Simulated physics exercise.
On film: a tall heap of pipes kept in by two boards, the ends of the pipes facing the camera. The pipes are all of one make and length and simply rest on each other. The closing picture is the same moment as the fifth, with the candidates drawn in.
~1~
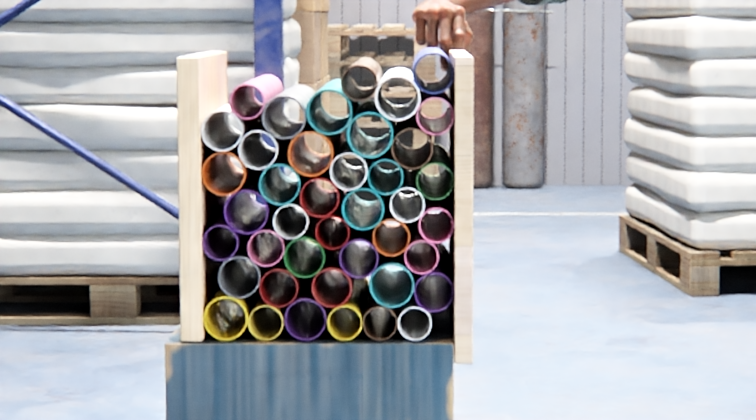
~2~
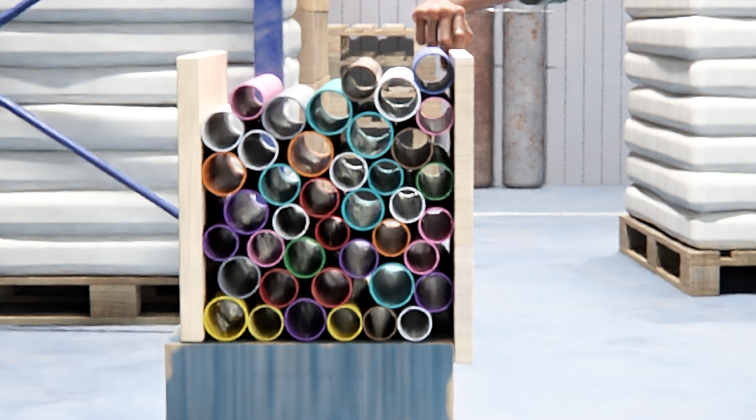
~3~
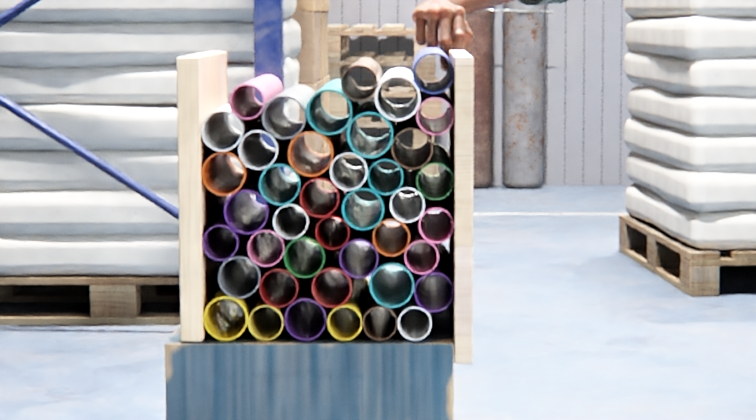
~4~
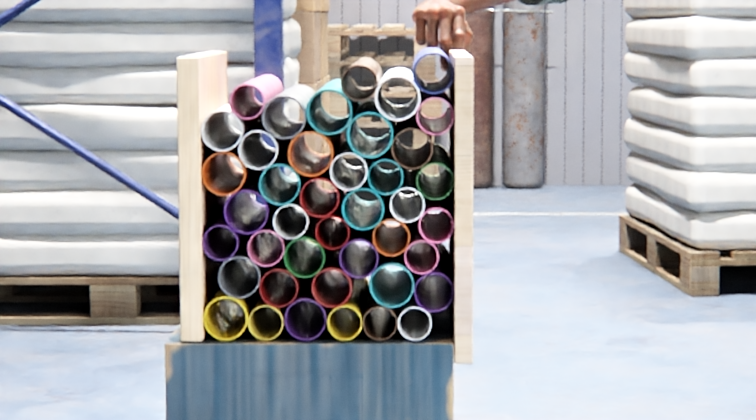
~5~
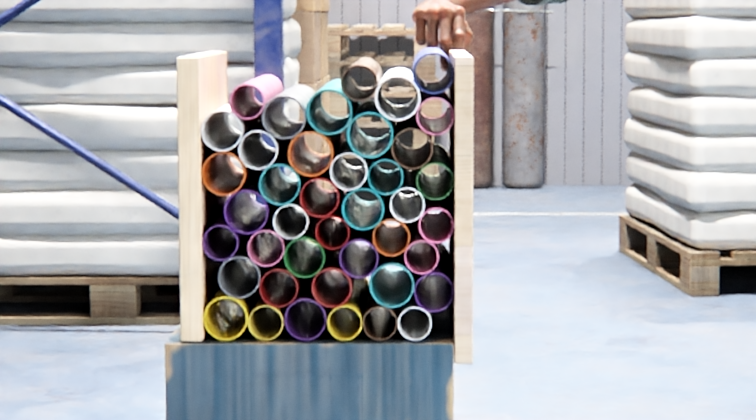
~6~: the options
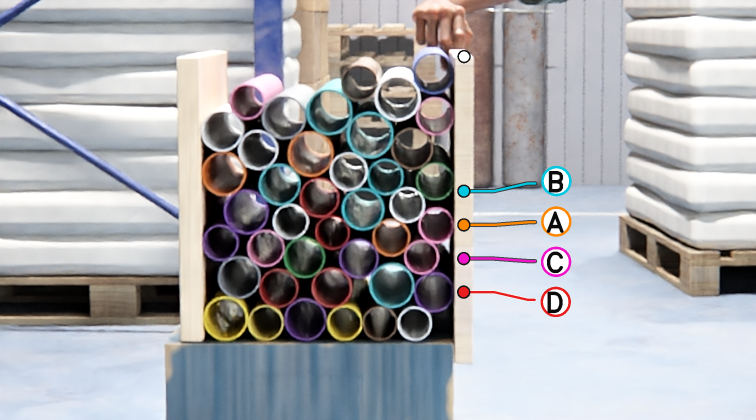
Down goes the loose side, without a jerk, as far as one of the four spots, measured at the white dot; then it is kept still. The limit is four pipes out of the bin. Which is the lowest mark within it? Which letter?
It can be let down to B.
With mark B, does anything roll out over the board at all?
At B: Yes.
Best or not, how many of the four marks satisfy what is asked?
One of them.
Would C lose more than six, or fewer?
More than six.
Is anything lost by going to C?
Yes.
On the marked copy, A at (464, 225); B at (464, 191); C at (464, 259); D at (464, 292); the white dot at (464, 56).
Taking B. A third of the way, top of the board (454, 119).
Two thirds of the way, top of the board (454, 189).
When it is over, top of the board (454, 191), two out over the board.
As for the rest, A five out over the board; C more than four out over the board; D more than four out over the board.
